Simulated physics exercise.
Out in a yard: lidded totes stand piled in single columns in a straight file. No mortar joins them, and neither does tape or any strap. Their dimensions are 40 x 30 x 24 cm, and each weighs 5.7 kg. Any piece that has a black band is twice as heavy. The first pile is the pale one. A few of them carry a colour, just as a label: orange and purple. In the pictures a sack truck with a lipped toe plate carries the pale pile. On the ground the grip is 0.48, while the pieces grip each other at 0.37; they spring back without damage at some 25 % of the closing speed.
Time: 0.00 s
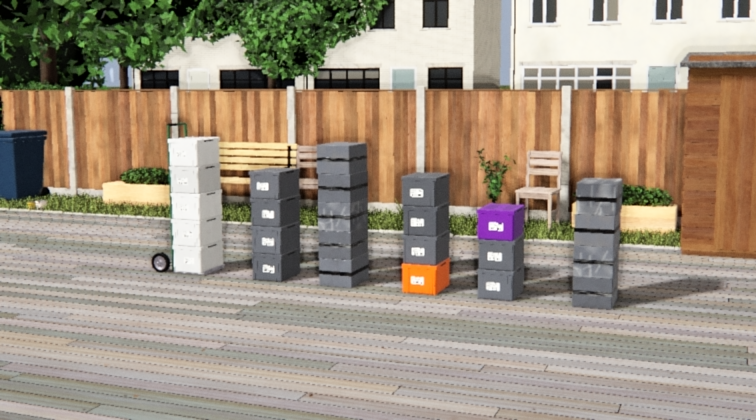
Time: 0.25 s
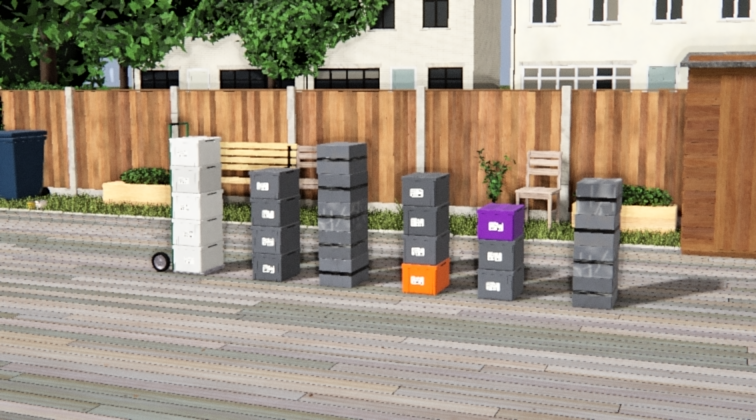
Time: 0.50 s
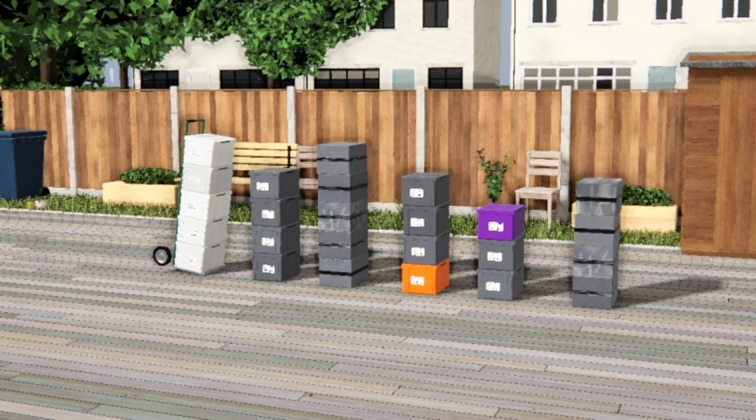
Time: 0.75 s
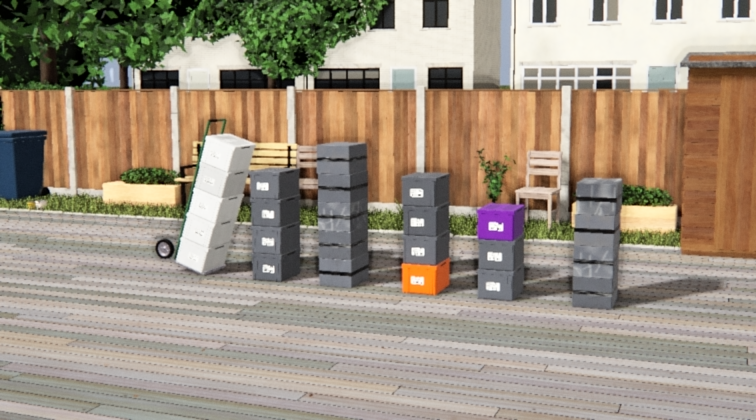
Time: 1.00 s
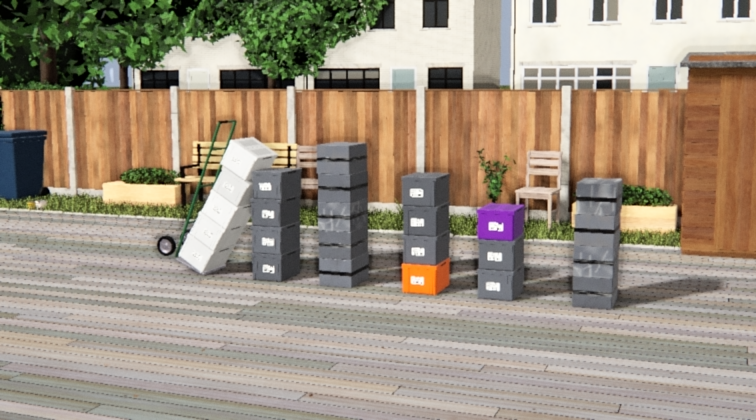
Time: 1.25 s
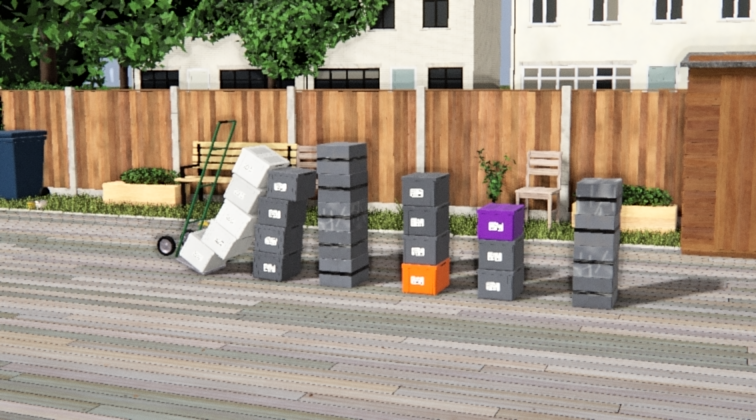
To begin with, a pale stack of boxes stands upright on a hand truck at the left of a row of mostly grey stacks in a yard. The truck tilts rightward, tipping the pale stack toward its neighbour. The pale boxes then lean against the nearest grey stack, whose upper boxes shift slightly right.
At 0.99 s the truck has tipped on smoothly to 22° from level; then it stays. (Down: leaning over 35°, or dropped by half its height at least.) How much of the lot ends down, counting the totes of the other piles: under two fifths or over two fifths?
Down: Short of two fifths.
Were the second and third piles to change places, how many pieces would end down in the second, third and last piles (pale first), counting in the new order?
Second 0, third 0, last 0.
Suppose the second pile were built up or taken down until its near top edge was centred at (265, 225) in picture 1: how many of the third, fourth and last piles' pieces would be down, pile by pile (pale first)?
Counts down - third: 0; fourth: 0; last: 0.
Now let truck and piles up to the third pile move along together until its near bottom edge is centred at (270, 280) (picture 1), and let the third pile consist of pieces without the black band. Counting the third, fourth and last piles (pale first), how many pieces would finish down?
Counts down - third: 5; fourth: 1; last: 0.
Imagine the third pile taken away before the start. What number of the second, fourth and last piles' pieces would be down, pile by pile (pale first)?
Then second pile: 4; fourth pile: 0; last pile: 0.
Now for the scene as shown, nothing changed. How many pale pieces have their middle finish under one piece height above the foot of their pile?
2.
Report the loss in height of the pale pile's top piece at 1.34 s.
I'd put it at close to 10 cm below where it started.
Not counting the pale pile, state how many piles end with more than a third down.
Tally: 0.
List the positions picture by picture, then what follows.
In the first picture (each place is the centre of the face we see best), truck frame 0° forward; purple tote (495, 226); orange tote (419, 280); the others all in place.
Truck frame 1° forward; purple tote (495, 226), in the second picture.
Truck frame 8° forward, top of the pale pile leaning 8°; purple tote (495, 226); the others all in place, in the third picture.
Truck frame (202, 149) 18° forward, top of the pale pile leaning 18°; purple tote (495, 226); the others all in place, in the fourth picture.
Truck frame (211, 150) 22° forward, top of the pale pile leaning 31°; purple tote (495, 226); one has shifted, in the fifth picture.
Truck frame (211, 150) 22° forward, top of the pale pile leaning 30°; purple tote (495, 226); orange tote (419, 280); steepest lean 4°, the tote at (282, 186); 4 have shifted, in the sixth picture.
By 1.34 s, 4 of the pale pile down; none of the 20 other totes down, 4 disturbed.
By 1.46 s, 5 of the pale pile down; none of the 20 other totes down, 4 disturbed.
By 1.66 s, 5 of the pale pile down; none of the 20 other totes down, 6 disturbed.
When it is over (2.1 s), 5 of the pale pile down; none of the 20 other totes down, 6 disturbed; purple tote unmoved; orange tote unmoved. That is 0 per cent. In pixels of the last frame, middles, purple tote near (501, 222), orange tote near (426, 275).
